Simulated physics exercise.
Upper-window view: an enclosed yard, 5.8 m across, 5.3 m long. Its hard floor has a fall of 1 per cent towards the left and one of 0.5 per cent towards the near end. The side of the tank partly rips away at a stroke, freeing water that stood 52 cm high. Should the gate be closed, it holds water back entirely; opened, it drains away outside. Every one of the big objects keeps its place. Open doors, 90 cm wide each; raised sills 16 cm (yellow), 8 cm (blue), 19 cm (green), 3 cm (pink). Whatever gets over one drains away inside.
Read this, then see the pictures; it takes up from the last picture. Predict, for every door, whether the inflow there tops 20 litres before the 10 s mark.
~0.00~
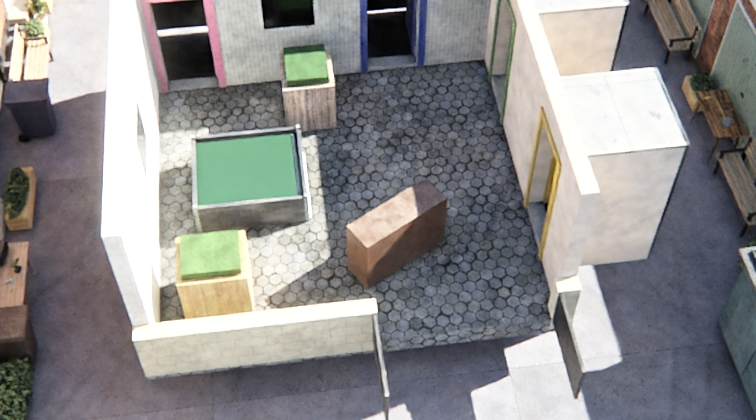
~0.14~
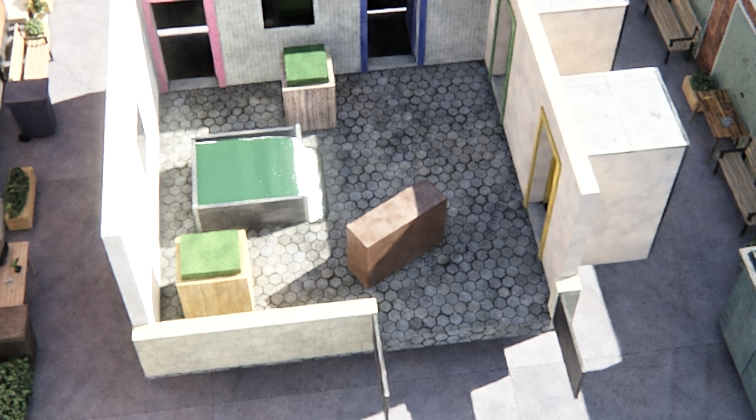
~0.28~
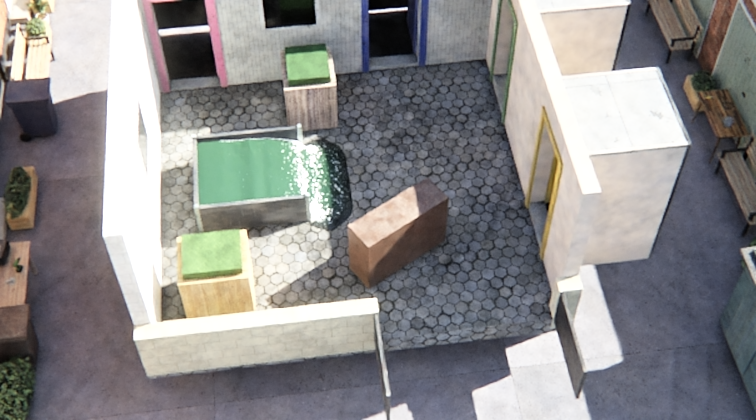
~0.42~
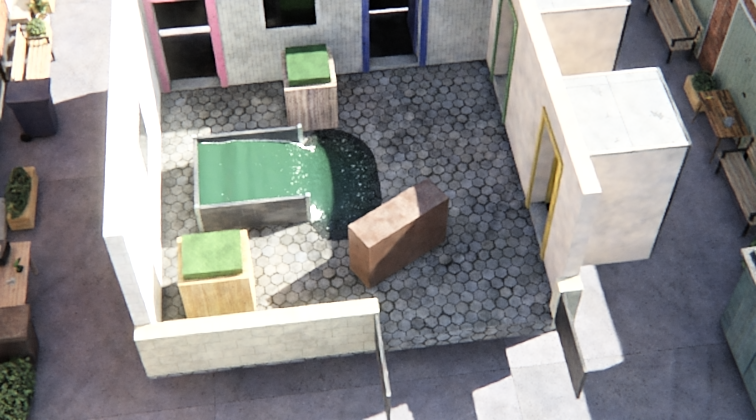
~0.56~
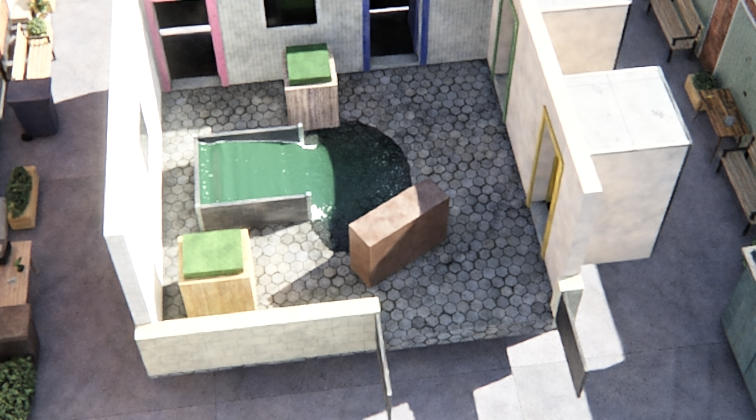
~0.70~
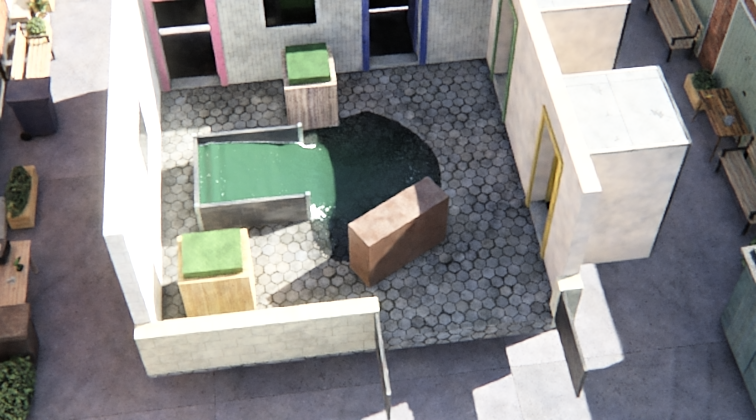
Prediction: At the yellow door it falls short of 20 litres; at the blue door it falls short of 20 litres; at the green door it falls short of 20 litres; at the pink door it falls short of 20 litres.
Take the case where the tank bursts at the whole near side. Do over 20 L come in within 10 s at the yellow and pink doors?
The yellow door comes out less than that and the pink door more than that.
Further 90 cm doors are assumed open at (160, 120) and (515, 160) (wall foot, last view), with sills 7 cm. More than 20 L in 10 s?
Result in order - not enough, then more than that.
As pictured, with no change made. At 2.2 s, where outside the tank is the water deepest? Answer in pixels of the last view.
Close to pixel (515, 175).
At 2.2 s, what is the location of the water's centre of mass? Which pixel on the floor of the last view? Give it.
Balance point at about (372, 175).
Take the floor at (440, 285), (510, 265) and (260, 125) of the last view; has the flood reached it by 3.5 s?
Point 1: Unreached; point 2: Reached; point 3: Unreached.
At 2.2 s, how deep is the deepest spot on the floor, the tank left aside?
Max depth: About 24 centimetres.
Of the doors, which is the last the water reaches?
Lab note: Last arrival at the pink door.
After 1.4 s water covers 35 % of the floor and is deepest (20 cm) near (393, 233); yellow door not reached, blue door not reached, green door not reached, pink door not reached.
After 2.2 s water covers 45 % of the floor and is deepest (24 cm) near (515, 175); yellow door 12 cm at the sill, 0 L in, blue door 1 cm at the sill, 0 L in, green door 15 cm at the sill, 0 L in, pink door not reached.
After 3.5 s water covers 50 % of the floor and is deepest (18 cm) near (491, 89); yellow door 9 cm at the sill, 0 L in, blue door 6 cm at the sill, 0 L in, green door 14 cm at the sill, 0 L in, pink door not reached.
After 6.0 s water covers 70 % of the floor and is deepest (12 cm) near (334, 76); yellow door 4 cm at the sill, 0 L in, blue door 6 cm at the sill, 2 L in, green door 6 cm at the sill, 0 L in, pink door 2 cm at the sill, 0 L in.
After 10.0 s water covers 85 % of the floor and is deepest (8 cm) near (297, 313); yellow door 3 cm at the sill, 0 L in, blue door 3 cm at the sill, 2 L in, green door 1 cm at the sill, 0 L in, pink door 2 cm at the sill, 1 L in.
